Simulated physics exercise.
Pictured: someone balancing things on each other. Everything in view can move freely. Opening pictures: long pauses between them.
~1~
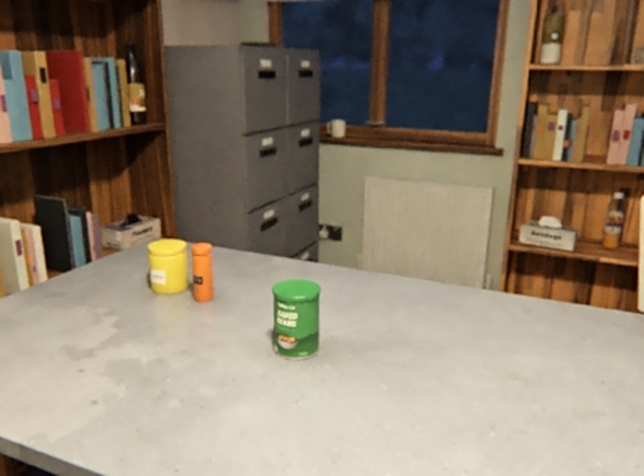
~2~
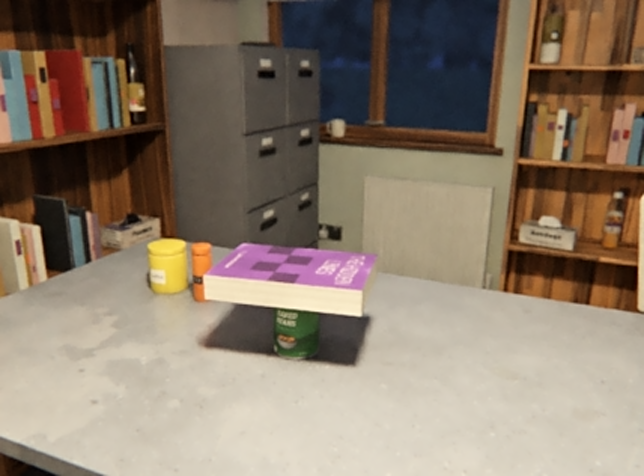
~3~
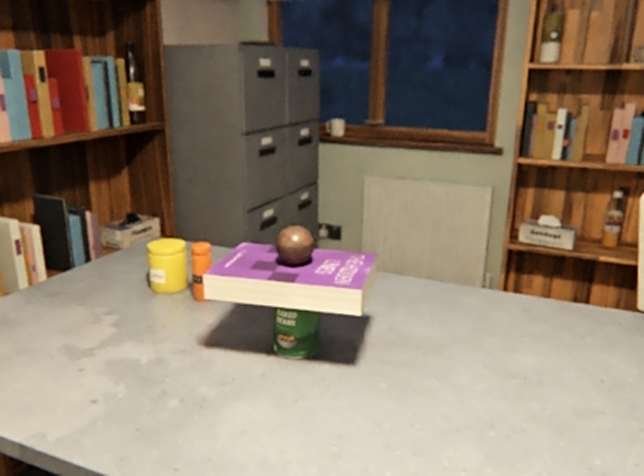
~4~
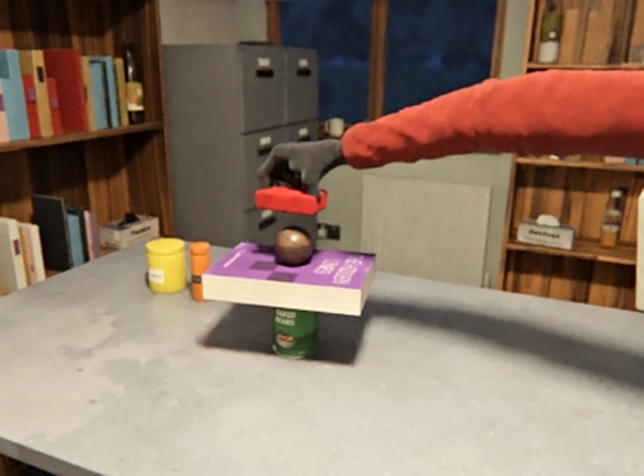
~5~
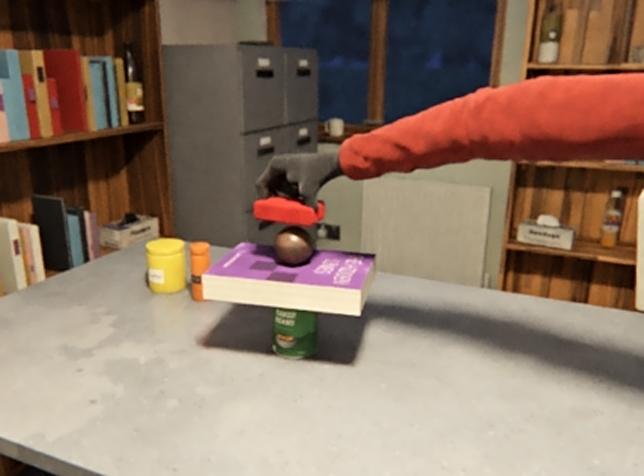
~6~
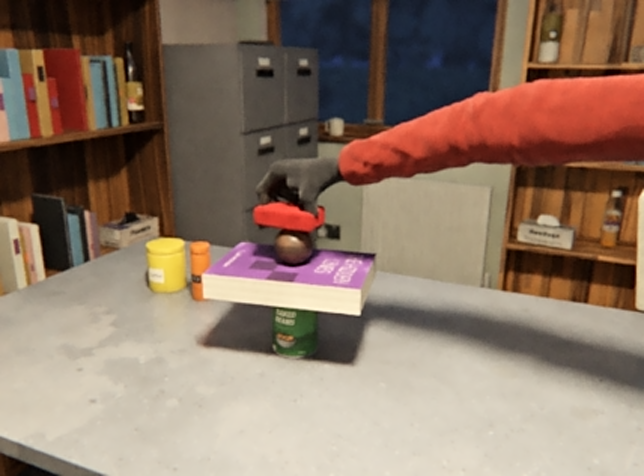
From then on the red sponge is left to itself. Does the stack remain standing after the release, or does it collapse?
The pile will not survive intact.
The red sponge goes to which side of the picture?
Direction of travel: Leftward.
Then, 0.40 s later than the last frame, red sponge tilted by 64° near (266, 229).
Then, 0.90 s later than the last frame, red sponge on its side near (249, 227).
Then, 1.80 s later than the last frame, red sponge now fallen.
When it is over, fallen, red sponge; the other 5 as before. End places, in pixels of the last picture, red sponge near (253, 228). The pile gives way.
